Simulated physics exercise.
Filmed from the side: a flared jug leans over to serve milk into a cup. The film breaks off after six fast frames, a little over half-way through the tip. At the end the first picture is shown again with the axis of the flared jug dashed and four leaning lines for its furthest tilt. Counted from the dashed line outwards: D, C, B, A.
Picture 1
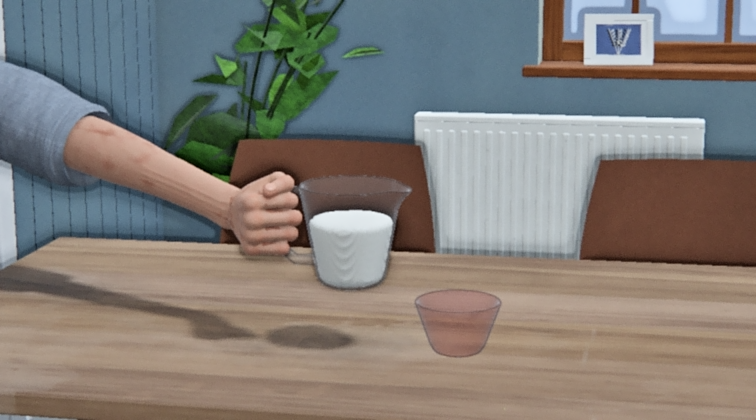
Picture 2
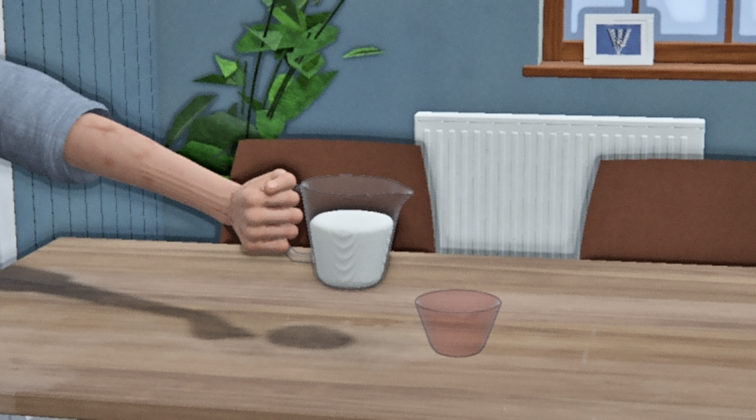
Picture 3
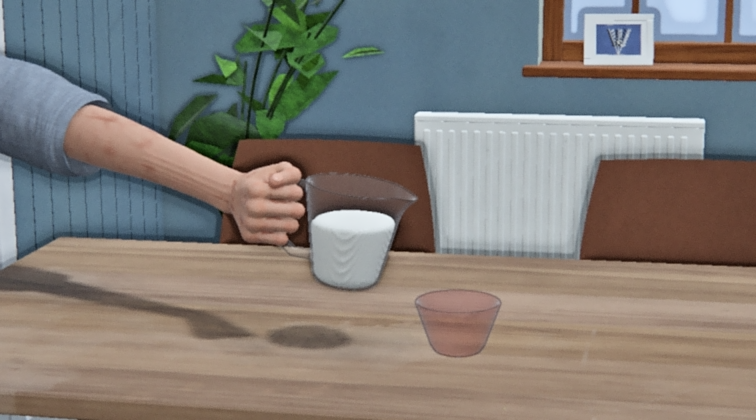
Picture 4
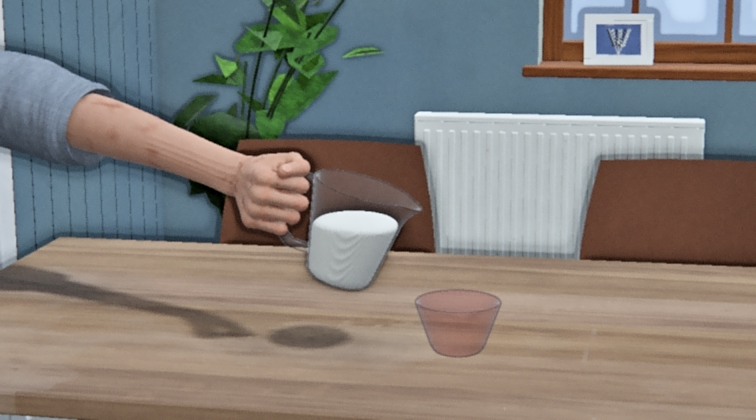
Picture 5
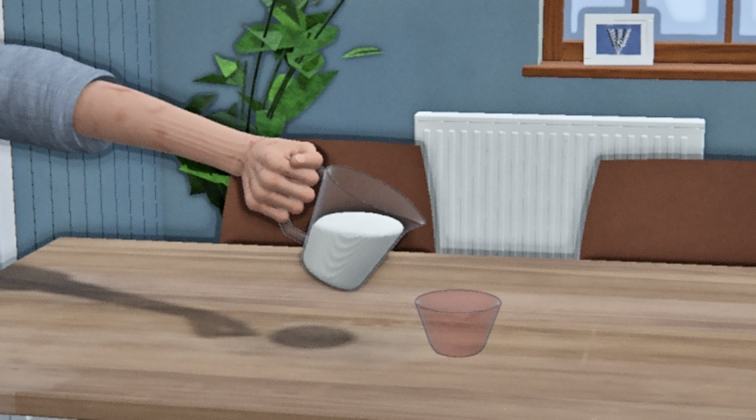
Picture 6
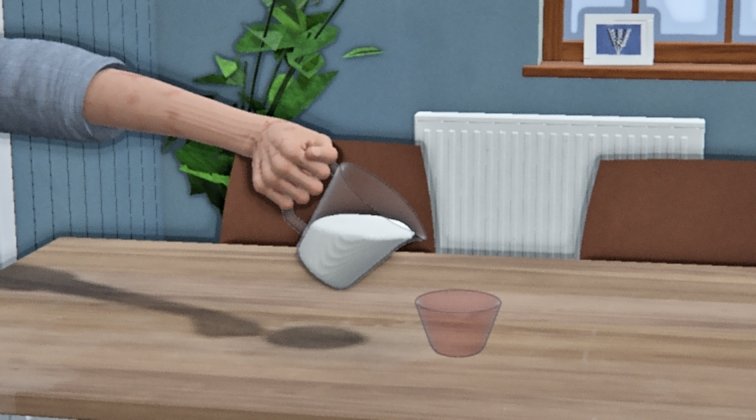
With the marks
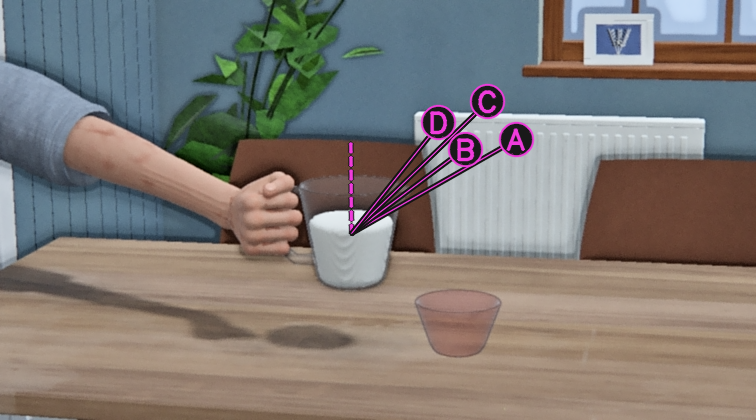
At a wooden dining table with brown chairs and a white radiator behind, a hand holds a clear, flared jug of milk upright beside a small reddish cup. The hand rises slightly and tilts the jug rightward, gradually then more steeply, until the milk slants up to the lip, none having left.
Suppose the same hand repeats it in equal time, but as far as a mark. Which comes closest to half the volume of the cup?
The best mark is A.
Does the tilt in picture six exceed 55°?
No, it does not.
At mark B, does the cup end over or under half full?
Under half.
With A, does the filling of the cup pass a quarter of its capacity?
Yes, it does.
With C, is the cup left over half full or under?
Under.
On the marked copy, A at (501, 147); B at (450, 159); C at (475, 113); D at (429, 136).
Choosing A, the cup ends with about 49 % of what it can hold; 4 % of the milk is spilt.
Choosing B, the cup ends with about 29 % of what it can hold; 3 % of the milk is spilt.
Choosing C, the cup ends with about 13 % of what it can hold.
Choosing D, the cup ends with about 5 % of what it can hold.
